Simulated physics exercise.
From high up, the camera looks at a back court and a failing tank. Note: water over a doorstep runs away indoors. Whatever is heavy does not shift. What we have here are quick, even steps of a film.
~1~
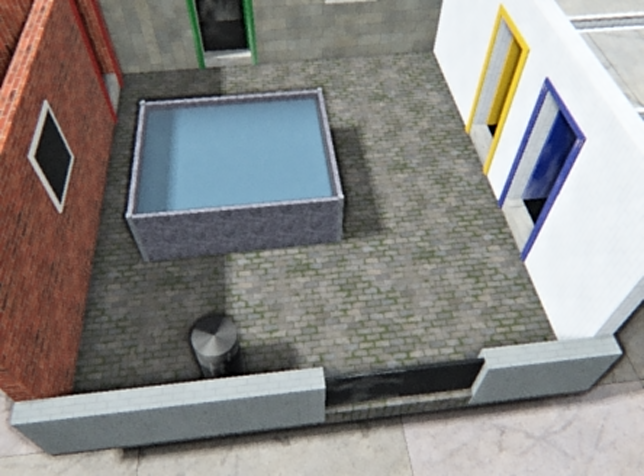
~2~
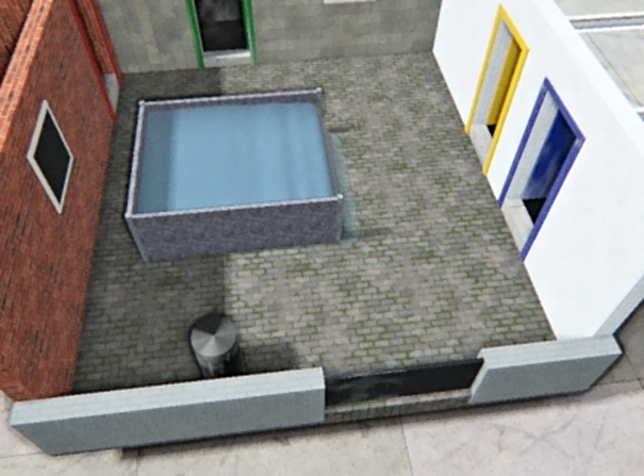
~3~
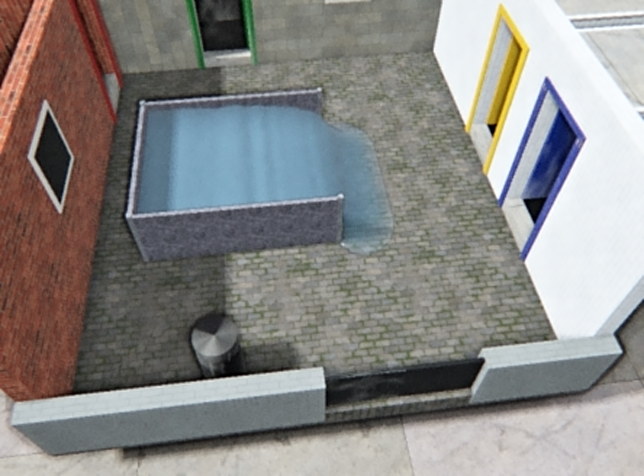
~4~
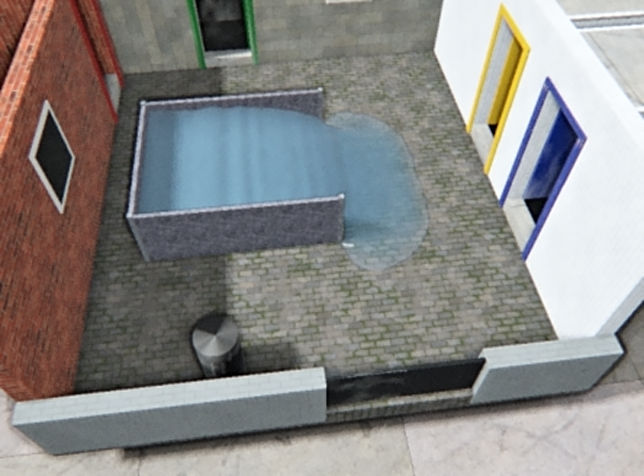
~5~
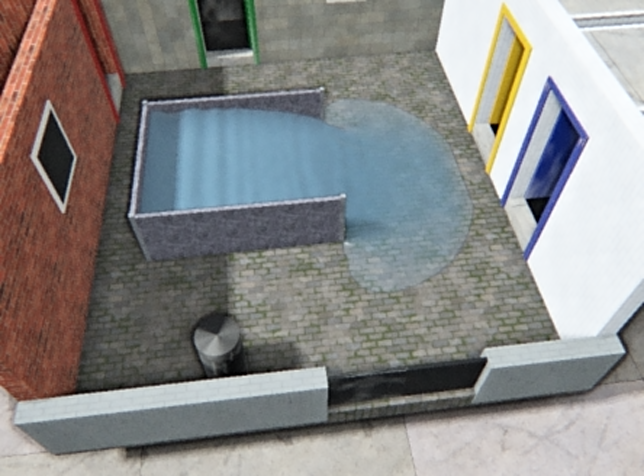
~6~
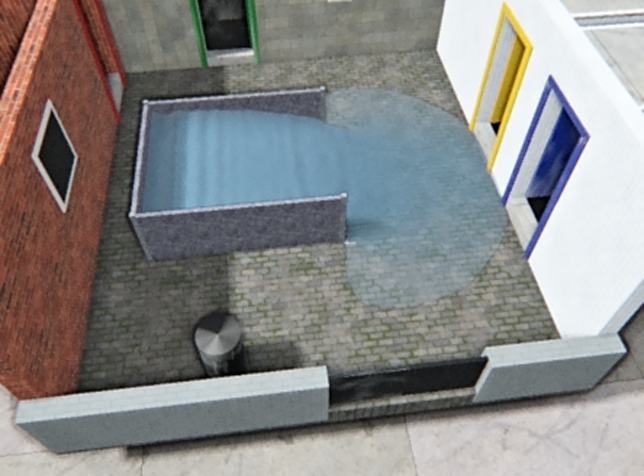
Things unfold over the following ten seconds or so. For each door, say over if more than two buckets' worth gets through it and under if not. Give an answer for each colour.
At the end, the blue door gets too much water coming through; the red door doesn't get too much water coming through; the green door doesn't get too much water coming through; the yellow door gets too much water coming through.
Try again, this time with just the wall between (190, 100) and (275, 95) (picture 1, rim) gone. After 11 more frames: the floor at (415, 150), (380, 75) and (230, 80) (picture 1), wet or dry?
Log: Point 1 unreached; point 2 inundated; point 3 inundated.
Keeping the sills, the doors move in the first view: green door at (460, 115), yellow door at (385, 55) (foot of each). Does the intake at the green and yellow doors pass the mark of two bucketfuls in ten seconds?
After that, the green door tops the limit and the yellow door tops the limit.
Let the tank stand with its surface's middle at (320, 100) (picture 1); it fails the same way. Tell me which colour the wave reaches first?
The one in yellow.
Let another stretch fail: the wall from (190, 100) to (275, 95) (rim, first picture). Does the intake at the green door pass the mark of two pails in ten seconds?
Well, the green door crosses the line this time.
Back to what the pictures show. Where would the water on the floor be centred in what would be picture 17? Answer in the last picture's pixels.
Somewhere around (352, 184) in the last view.
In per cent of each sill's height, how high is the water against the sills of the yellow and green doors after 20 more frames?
Some 140 percent, then some 30 percent.
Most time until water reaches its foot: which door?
That would be the red door.
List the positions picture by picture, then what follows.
In the first frame, still water in the water tank at (235, 151).
In the second frame, the front is at (345, 243), out from the gap at (326, 169).
In the third frame, water pours out at (327, 172) and has run to (375, 247).
In the fourth frame, water pours out at (327, 173) and has run to (403, 254).
In the fifth frame, the front is at (444, 260), out from the gap at (329, 174).
In the sixth frame, water pours out at (330, 173) and has run to (505, 210).
A moment on, water covers 40 % of the floor; the blue door over two buckets in, the red door not reached, the green door not reached, the yellow door far over two buckets in.
Next, water covers 40 % of the floor; the blue door far over two buckets in, the red door not reached, the green door not reached, the yellow door far over two buckets in.
Then, water covers 70 % of the floor; the blue door far over two buckets in, the red door not reached, the green door wet at the sill, nothing in, the yellow door far over two buckets in.
Later, water covers 95 % of the floor; the blue door far over two buckets in, the red door wet at the sill, nothing in, the green door wet at the sill, nothing in, the yellow door far over two buckets in.
In the end, water covers 95 % of the floor; the blue door far over two buckets in, the red door wet at the sill, nothing in, the green door wet at the sill, nothing in, the yellow door far over two buckets in.
